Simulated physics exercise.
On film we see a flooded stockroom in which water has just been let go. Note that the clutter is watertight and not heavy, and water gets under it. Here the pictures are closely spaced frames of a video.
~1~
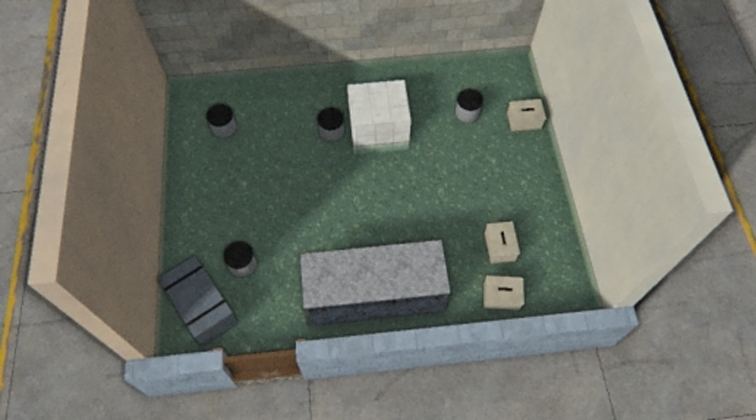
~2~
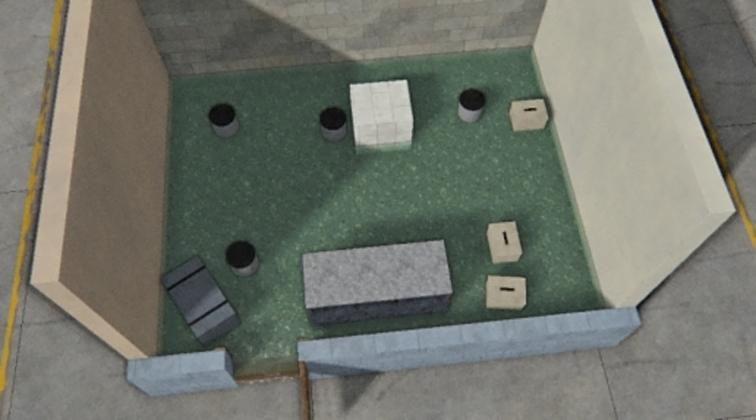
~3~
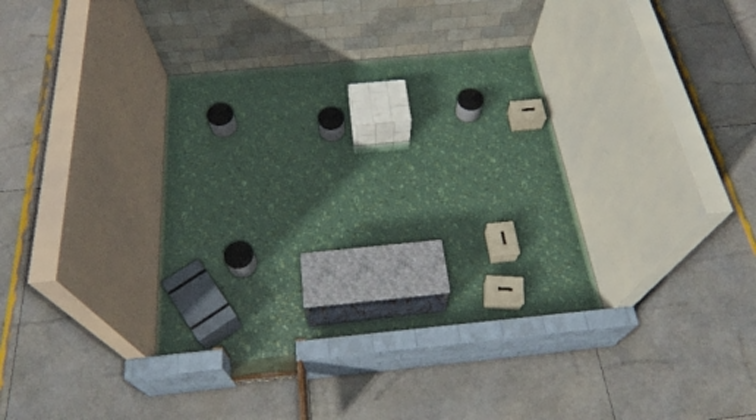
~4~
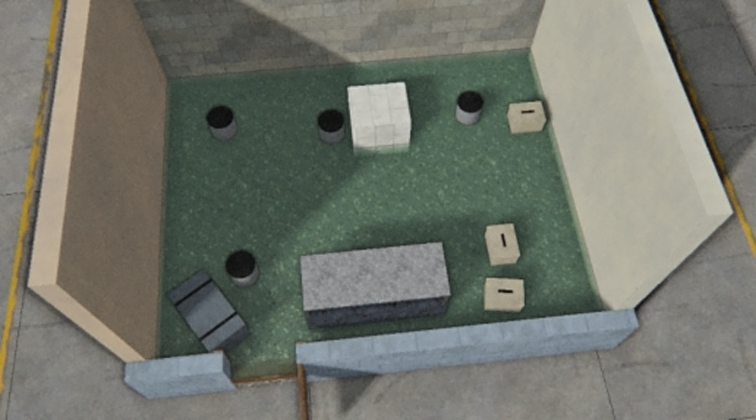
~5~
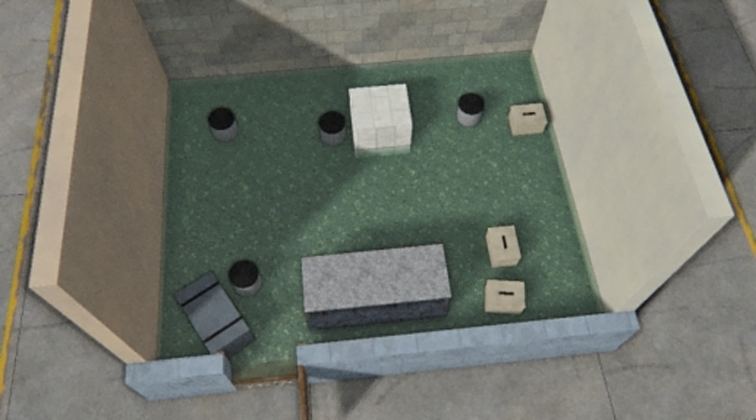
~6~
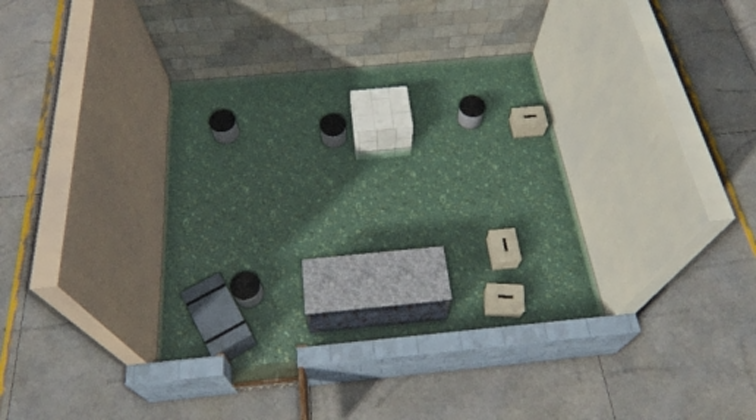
The clip shows a walled enclosure with a green surface, holding pails and boxes, where a brown gate swings outward; then a dark trunk at lower left shifts slightly right and downward, and the nearby pail drifts slightly down.
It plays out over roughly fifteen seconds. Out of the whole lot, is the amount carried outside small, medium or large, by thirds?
Small: Less than a third.
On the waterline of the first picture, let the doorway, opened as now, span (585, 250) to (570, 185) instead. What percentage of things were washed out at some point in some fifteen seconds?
About 50 %.
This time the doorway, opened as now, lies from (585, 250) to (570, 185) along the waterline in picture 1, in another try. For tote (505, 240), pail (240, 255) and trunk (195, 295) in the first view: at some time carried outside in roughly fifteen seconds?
Ordered result: Exited / retained / retained.
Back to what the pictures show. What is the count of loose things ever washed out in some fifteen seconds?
It totals 1.
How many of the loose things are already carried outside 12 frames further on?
I get 1.
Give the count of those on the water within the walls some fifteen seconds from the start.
By my reckoning the number comes out at 6.
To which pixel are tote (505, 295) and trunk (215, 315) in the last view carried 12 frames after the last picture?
Roughly (470, 318) for the first, roughly (267, 345) for the second.
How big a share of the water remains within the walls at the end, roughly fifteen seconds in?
76 in a hundred.
A moment on, 0 of 8 are out; 8 afloat.
Next, 1 of 8 are out; 7 afloat.
Later, 1 of 8 are out; 7 afloat.
In the end, 1 of 8 are out; 6 afloat.
